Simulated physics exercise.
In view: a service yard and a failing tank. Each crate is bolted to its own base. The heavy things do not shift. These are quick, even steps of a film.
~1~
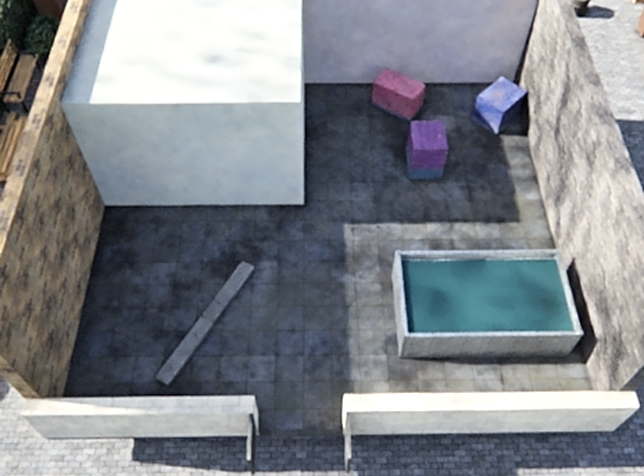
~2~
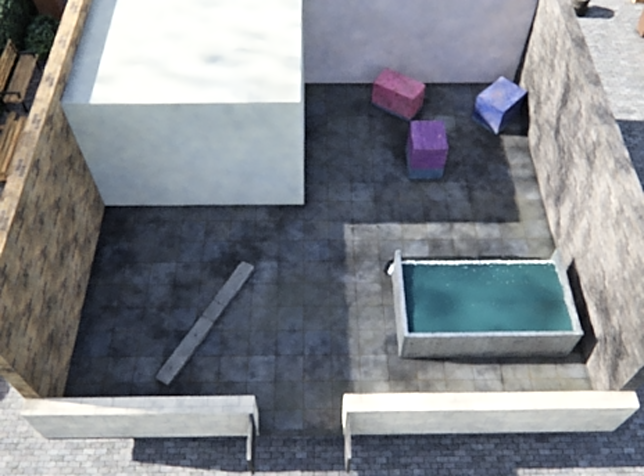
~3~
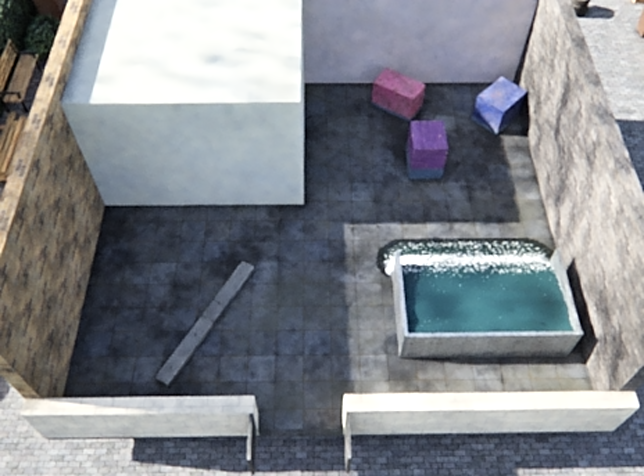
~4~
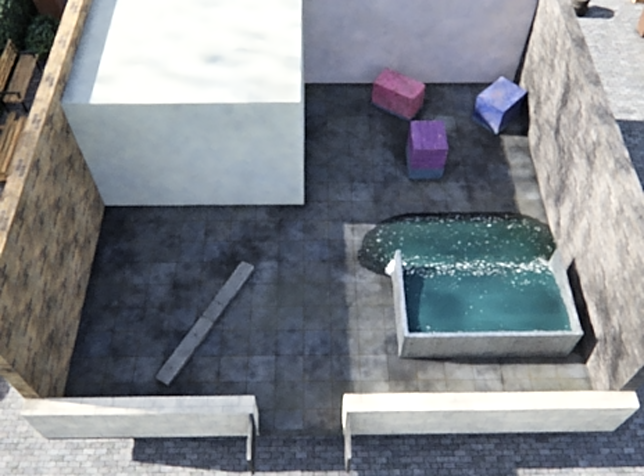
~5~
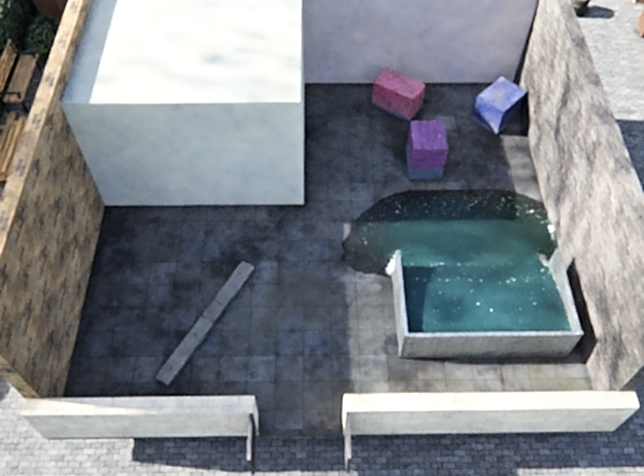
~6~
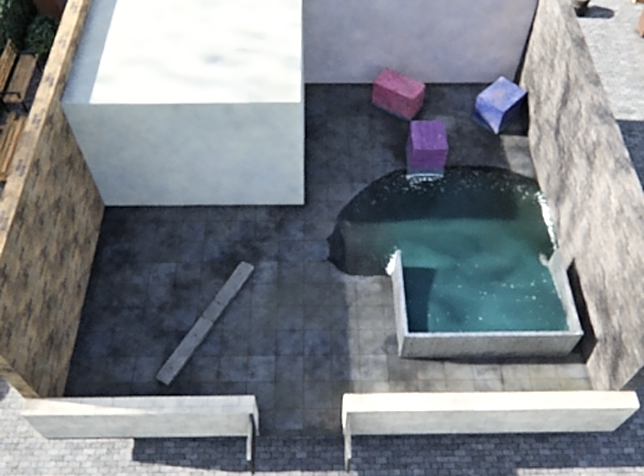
At the start, an open tank of green water stands whole and still in a walled yard. Its far side opens, and water pours out across the paving away from the viewer, foaming at first, then spreads wider, leftward and back until it reaches the purple block.
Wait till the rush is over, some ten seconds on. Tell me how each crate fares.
One by one: The purple crate is wetted; the blue crate is wetted; the pink crate is wetted.
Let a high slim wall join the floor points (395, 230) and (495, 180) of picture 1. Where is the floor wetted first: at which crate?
It is the crate marked blue.
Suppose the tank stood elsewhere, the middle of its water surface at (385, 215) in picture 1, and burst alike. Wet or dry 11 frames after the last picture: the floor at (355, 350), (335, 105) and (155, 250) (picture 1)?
As listed: Not flooded, wet, free of water.
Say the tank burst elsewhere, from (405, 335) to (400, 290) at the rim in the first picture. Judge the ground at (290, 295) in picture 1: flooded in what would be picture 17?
Answer: Awash.
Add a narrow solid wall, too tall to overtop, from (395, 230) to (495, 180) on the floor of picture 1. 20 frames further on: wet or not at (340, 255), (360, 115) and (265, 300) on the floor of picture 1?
One after the other: Covered, flooded, under water.
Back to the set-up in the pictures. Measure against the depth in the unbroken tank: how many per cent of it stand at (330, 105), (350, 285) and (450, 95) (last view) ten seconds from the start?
About 8, 6 and 10 per cent.
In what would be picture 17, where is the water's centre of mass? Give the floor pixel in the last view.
I would point to (454, 196).
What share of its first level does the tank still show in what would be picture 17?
Close to 22 %.
A moment on, water covers 35 % of the floor; the purple crate water round its plinth, the blue crate water round its plinth, the pink crate water round its plinth.
Next, water covers 45 % of the floor; the purple crate water round its plinth, the blue crate water round its plinth, the pink crate water round its plinth.
Then, water covers 45 % of the floor; the purple crate water round its plinth, the blue crate water round its plinth, the pink crate water round its plinth.
Later, water covers 60 % of the floor; the purple crate water round its plinth, the blue crate water round its plinth, the pink crate water round its plinth.
In the end, water covers 90 % of the floor; the purple crate was topped, the blue crate was topped, the pink crate was topped.
